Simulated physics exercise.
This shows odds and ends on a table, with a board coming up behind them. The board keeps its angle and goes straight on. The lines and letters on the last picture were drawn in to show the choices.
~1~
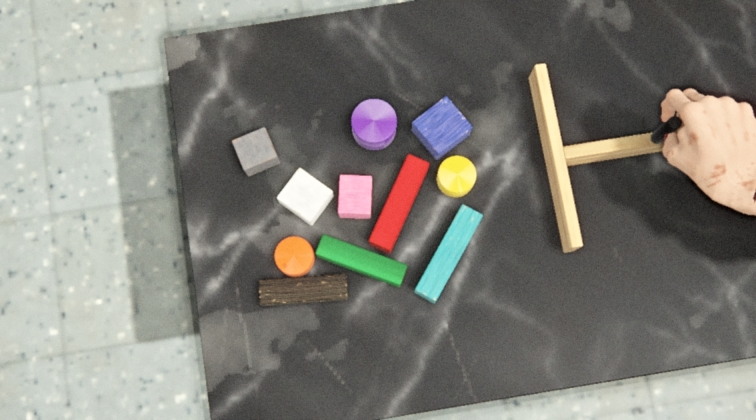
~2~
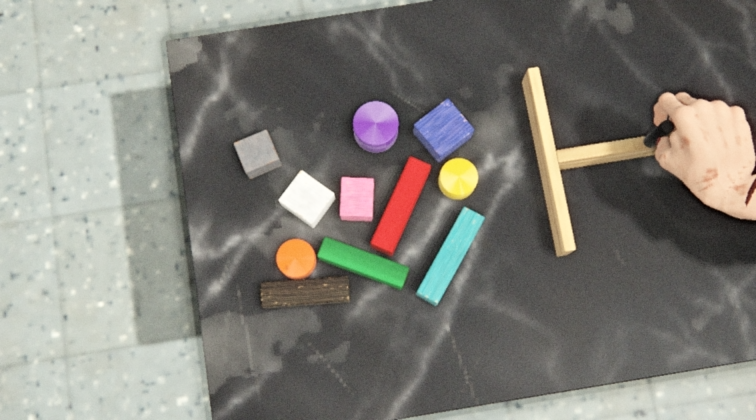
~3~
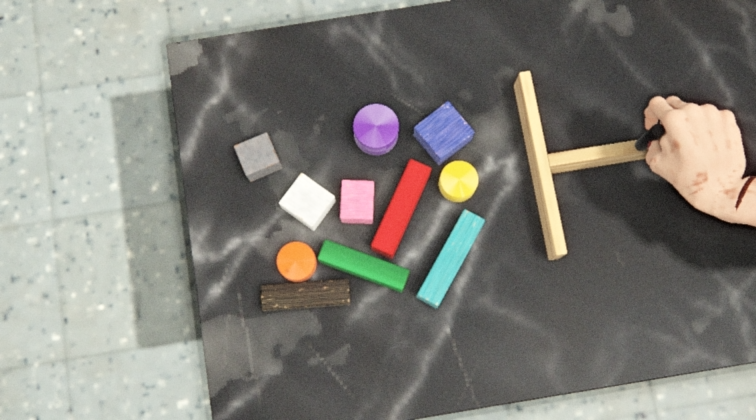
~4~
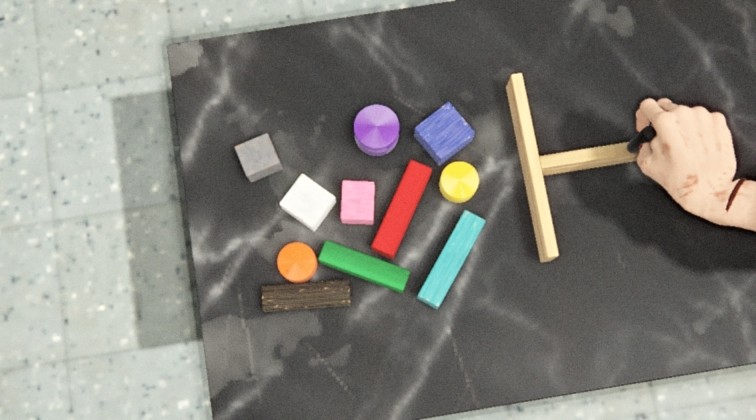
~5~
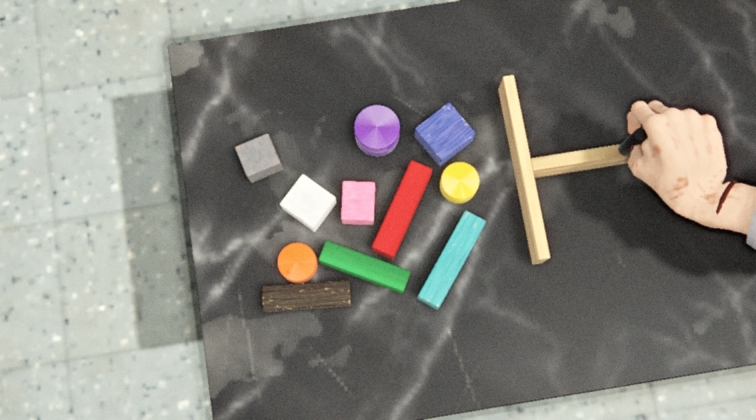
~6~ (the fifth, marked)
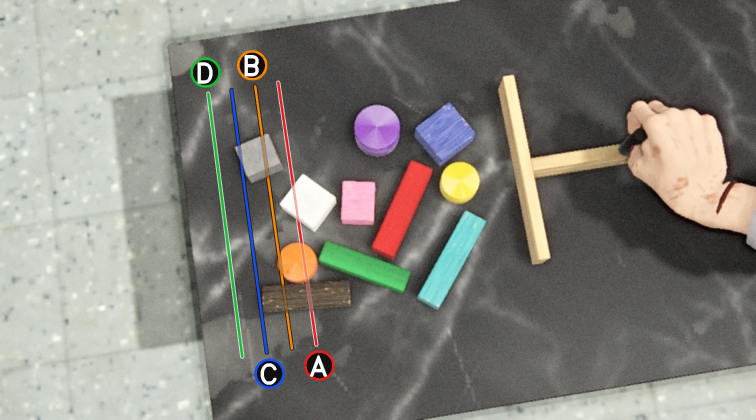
At first, colourful blocks, bars and round pieces lie scattered on a dark marbled table, with a hand gripping a T-shaped wooden tool to their right. The hand then slides the tool a short way left, narrowing the gap, while the pieces stay still and untouched.
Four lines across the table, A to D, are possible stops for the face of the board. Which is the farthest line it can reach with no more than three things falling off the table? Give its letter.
As far as mark B.
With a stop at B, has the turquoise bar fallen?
No.
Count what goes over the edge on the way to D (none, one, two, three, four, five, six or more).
In all, six or more.
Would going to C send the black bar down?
By then, yes.
On the marked copy, A at (297, 210); B at (273, 214); C at (249, 217); D at (225, 221).
With B. Early on, board (435, 180); purple tin (352, 132); blue block (396, 131).
Further on, board (343, 194); white block (226, 215); orange tin (242, 282).
At the end, board (274, 205); grey block over the edge; white block over the edge; two fallen.
As for the rest, A is within the limit but short; C drops seven; D drops eight.
